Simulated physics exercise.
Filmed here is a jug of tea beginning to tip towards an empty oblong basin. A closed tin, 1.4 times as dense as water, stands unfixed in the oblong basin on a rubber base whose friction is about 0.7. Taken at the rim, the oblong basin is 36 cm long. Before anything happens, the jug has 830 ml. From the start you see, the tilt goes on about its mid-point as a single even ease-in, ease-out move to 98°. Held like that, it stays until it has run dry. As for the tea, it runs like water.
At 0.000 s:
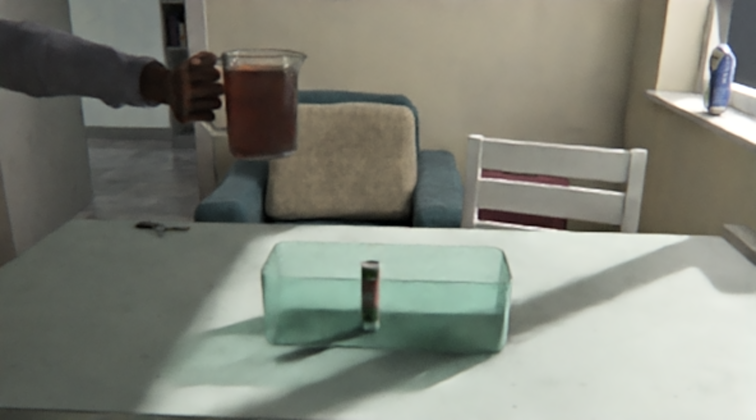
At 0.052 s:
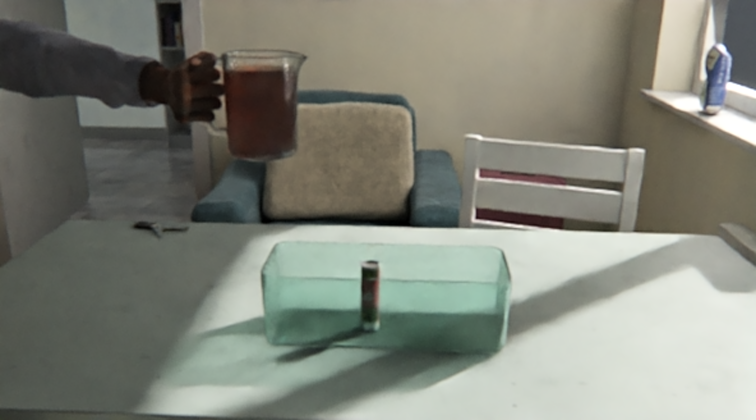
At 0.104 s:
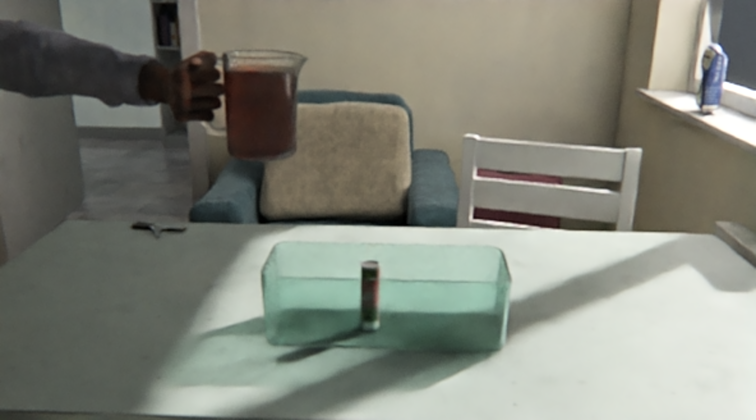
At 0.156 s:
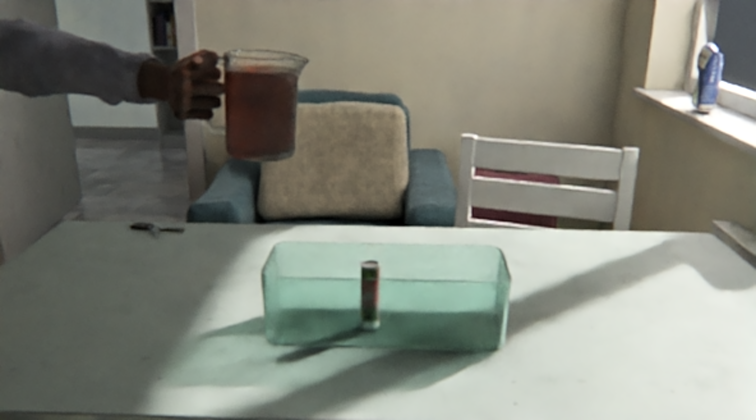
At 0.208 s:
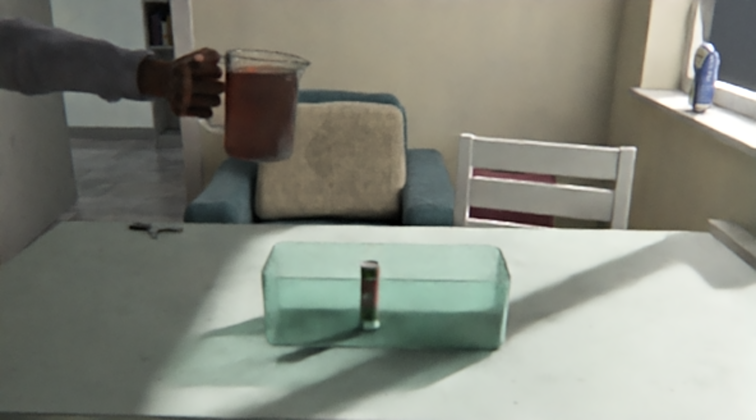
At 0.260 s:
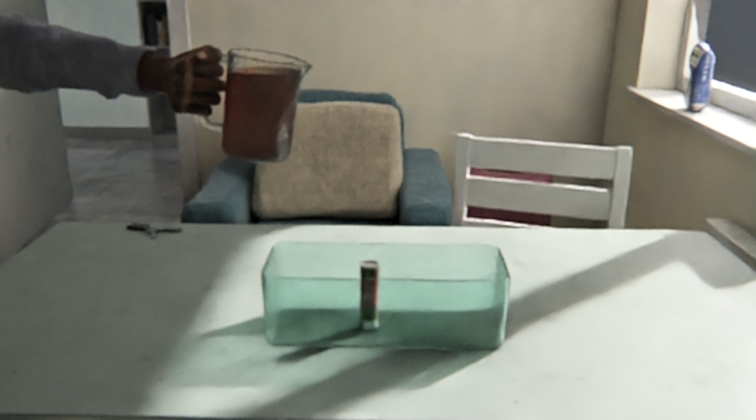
A hand reaching in from the left held a glass jug of reddish-brown tea near a clear oblong basin with a small tin, keeping it almost still before tilting it slightly to the right.
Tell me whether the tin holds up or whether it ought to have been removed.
It ends up erect.
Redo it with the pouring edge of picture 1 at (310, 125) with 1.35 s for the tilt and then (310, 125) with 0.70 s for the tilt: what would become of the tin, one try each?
First it tips over; then it tips over.
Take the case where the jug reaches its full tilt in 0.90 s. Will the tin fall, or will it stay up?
Result: Tin upright.
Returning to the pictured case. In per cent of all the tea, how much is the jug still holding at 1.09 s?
Around 50 in a hundred.
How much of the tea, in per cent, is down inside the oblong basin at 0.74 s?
About 0%.
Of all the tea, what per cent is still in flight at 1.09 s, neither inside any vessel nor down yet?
Estimated airborne part: Roughly 24 per cent.
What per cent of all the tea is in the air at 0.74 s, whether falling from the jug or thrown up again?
My guess is roughly 10 %.
By 0.74 s the tilt is 56° and 90 per cent is still to pour; the tin stands where it began.
By 1.09 s the tilt is 89° and 49 per cent is still to pour; the tin stands where it began.
By 1.45 s the tilt is 98° and 10 per cent is still to pour; the tin stands where it began.
By 1.85 s the tilt is 98° and 1 per cent is still to pour; the tin stands where it began.
At rest the tin stands where it began.
